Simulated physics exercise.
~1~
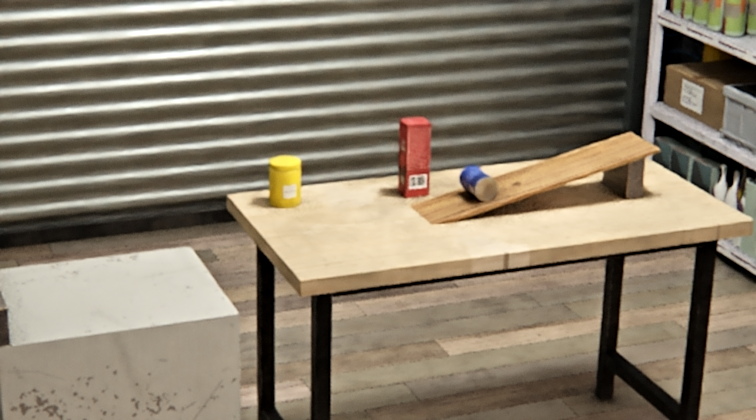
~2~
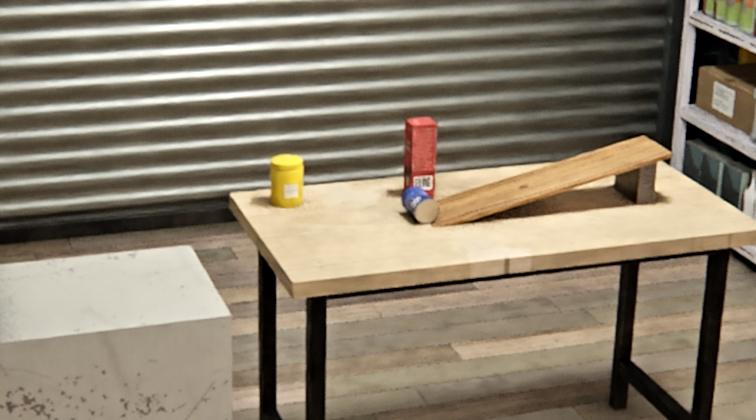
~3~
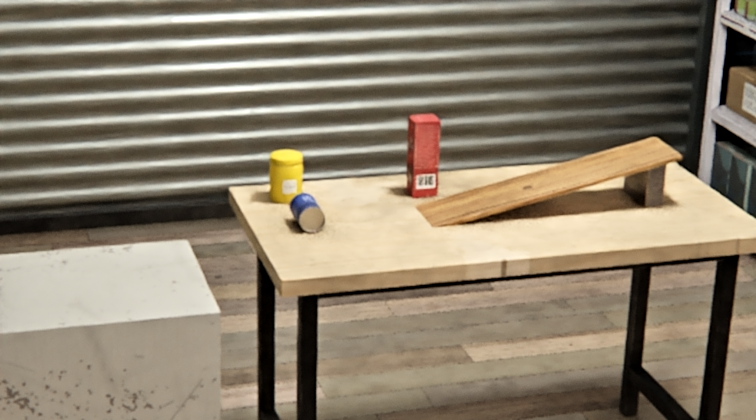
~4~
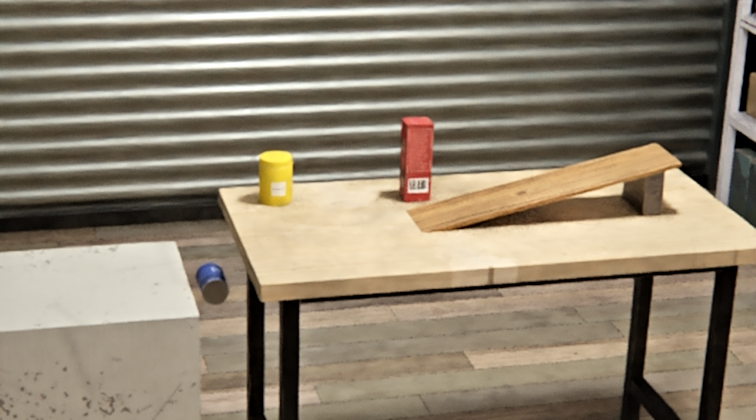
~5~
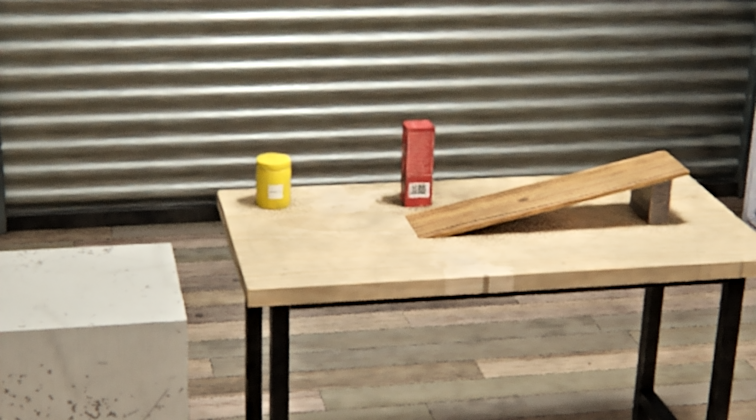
On a worktable, a blue tin rolls left off a ramp and drops into the gap.
